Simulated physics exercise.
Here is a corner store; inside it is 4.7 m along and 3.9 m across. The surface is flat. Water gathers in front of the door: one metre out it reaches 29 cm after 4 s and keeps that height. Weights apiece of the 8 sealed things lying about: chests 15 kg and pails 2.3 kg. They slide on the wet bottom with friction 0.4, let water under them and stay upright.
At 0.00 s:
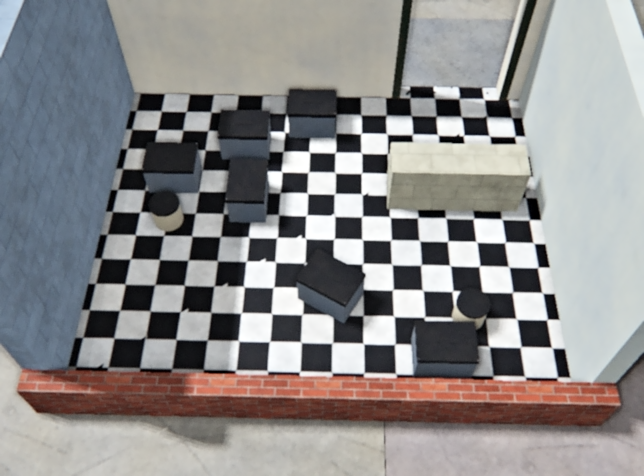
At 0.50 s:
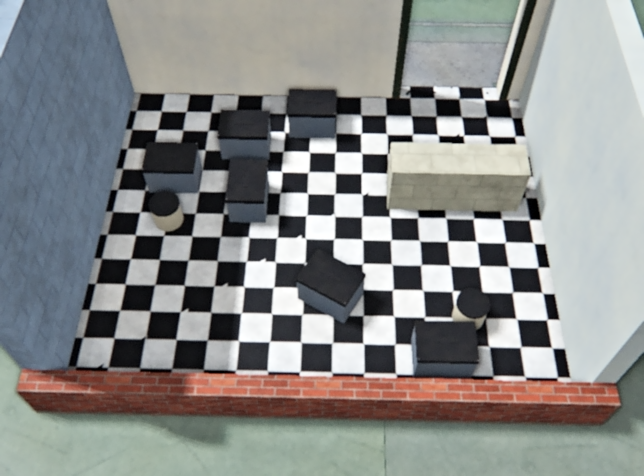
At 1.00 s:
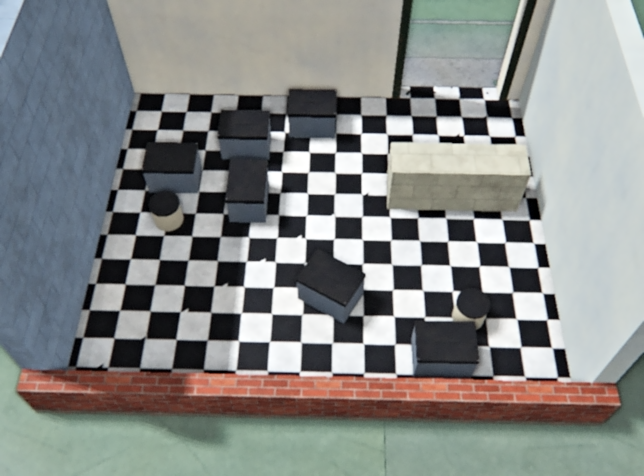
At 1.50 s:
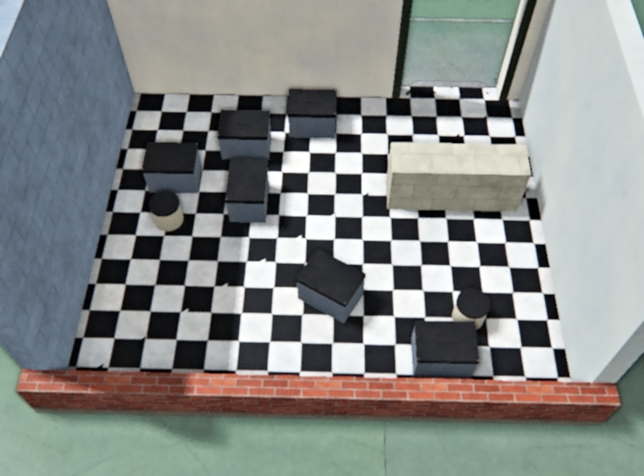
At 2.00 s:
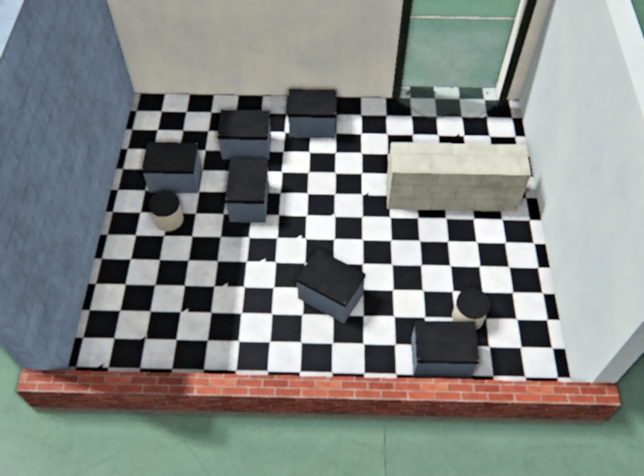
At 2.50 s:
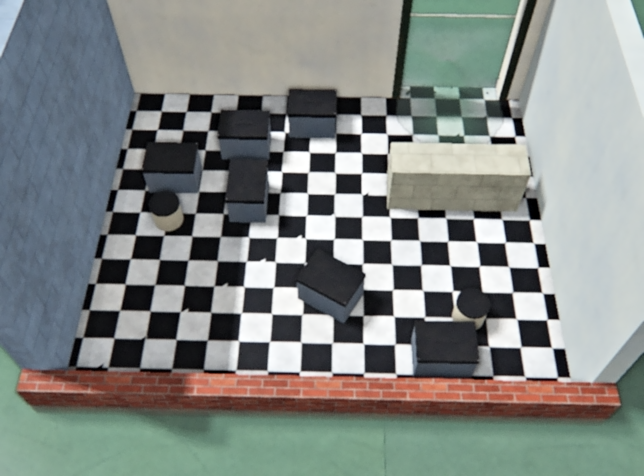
A room with a black-and-white checkered floor and scattered dark-topped boxes stayed still while greenish water covered the ground outside, then crept in through the doorway at the back right, behind the pale counter.
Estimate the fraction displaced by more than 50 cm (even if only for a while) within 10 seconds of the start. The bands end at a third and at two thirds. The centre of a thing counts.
It is at least two thirds.
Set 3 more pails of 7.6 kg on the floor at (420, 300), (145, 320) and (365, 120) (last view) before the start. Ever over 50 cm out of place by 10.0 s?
In that order: Less, over, less.
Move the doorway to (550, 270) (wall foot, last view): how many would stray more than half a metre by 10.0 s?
Then 8.
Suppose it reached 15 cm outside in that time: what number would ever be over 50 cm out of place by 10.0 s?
Then 0.
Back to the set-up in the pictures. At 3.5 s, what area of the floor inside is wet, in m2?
Roughly 2.5 m2.
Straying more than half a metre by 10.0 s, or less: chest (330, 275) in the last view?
Answer: Under.
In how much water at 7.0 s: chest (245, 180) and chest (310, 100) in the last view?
About 5 and 8 cm.
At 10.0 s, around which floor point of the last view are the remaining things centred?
Around (216, 289).
After 3.5 s 0 of 8 are over 50 cm from their spots; 0 afloat.
After 4.5 s 0 of 8 are over 50 cm from their spots; 0 afloat.
After 7.0 s 5 of 8 are over 50 cm from their spots; 0 afloat.
After 10.0 s 7 of 8 are over 50 cm from their spots, and 7 have been at some point; 7 afloat.
